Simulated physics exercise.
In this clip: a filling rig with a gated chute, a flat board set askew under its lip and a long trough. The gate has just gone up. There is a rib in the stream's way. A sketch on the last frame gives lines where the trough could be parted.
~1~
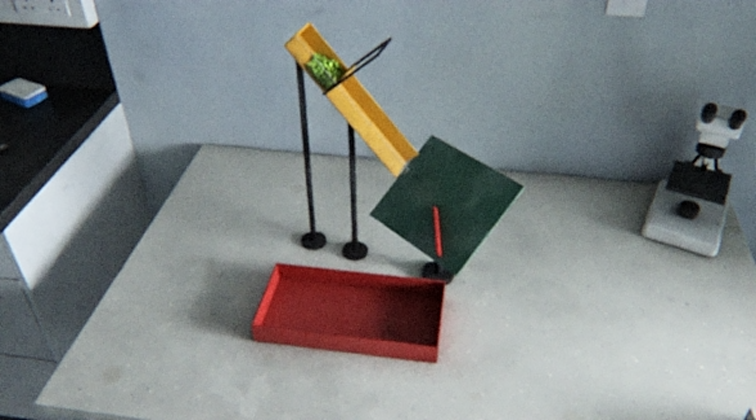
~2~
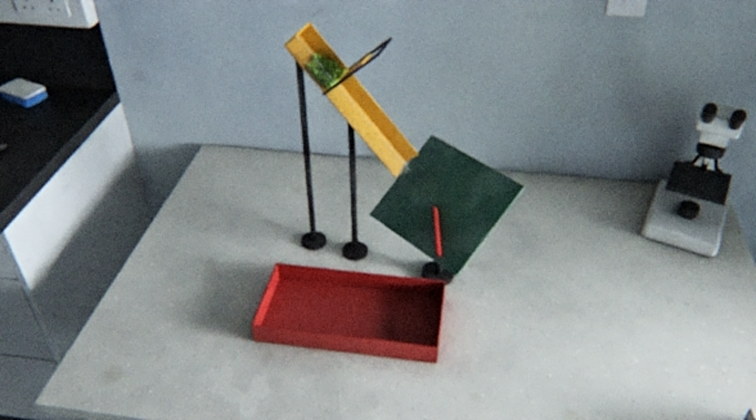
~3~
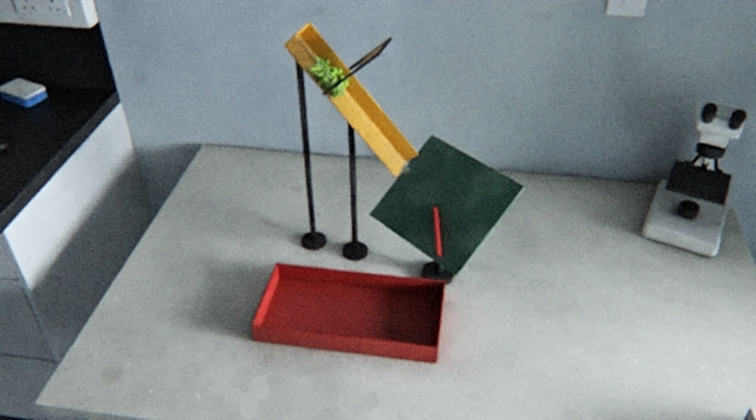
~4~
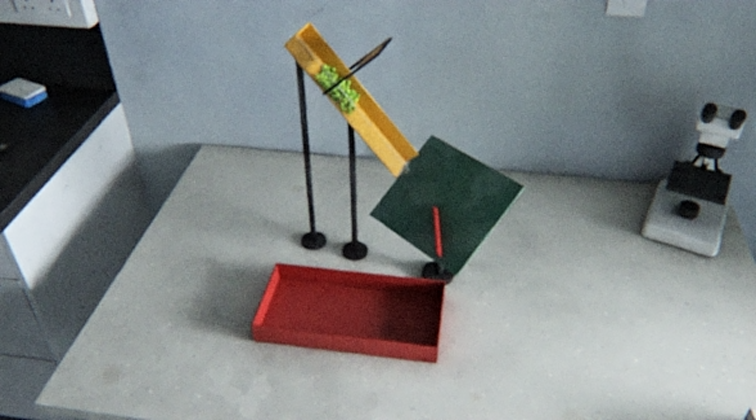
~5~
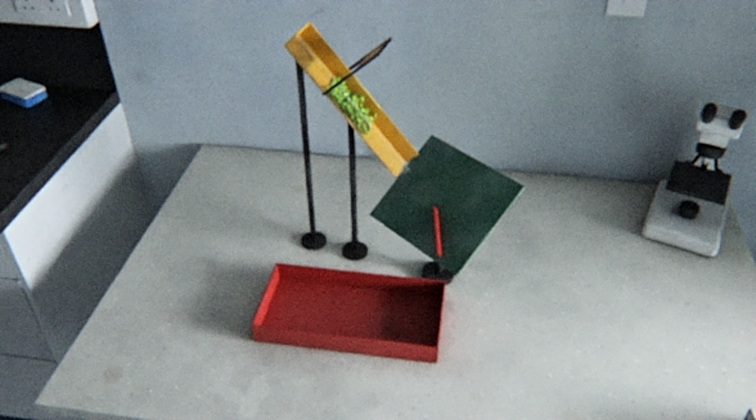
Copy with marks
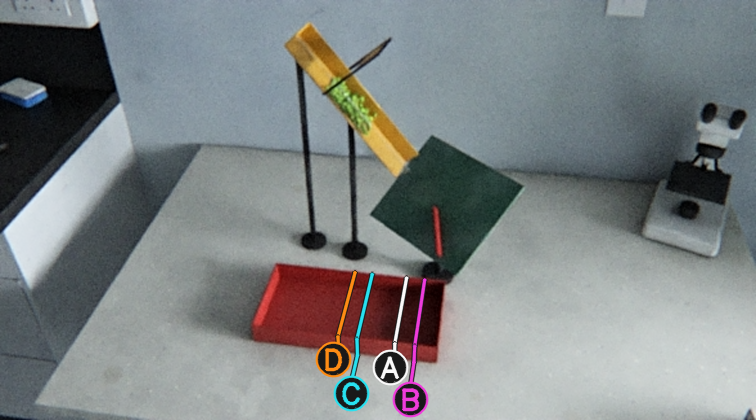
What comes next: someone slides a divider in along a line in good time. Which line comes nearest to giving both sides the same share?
Line A.
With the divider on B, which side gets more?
More lands on the left.
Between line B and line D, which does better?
That would be B.
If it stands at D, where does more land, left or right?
More lands on the right.
On the marked copy, line A crosses the front rim at (394, 342); line B crosses the front rim at (414, 345); line C crosses the front rim at (357, 338); line D crosses the front rim at (338, 335).
Choosing A, of what is caught, roughly two thirds on the left of the divider, roughly a third on the right.
Choosing B, of what is caught, the larger part on the left of the divider, roughly a quarter on the right.
Choosing C, of what is caught, about a tenth on the left of the divider, almost all on the right.
Choosing D, of what is caught, about a tenth on the left of the divider, almost all on the right.
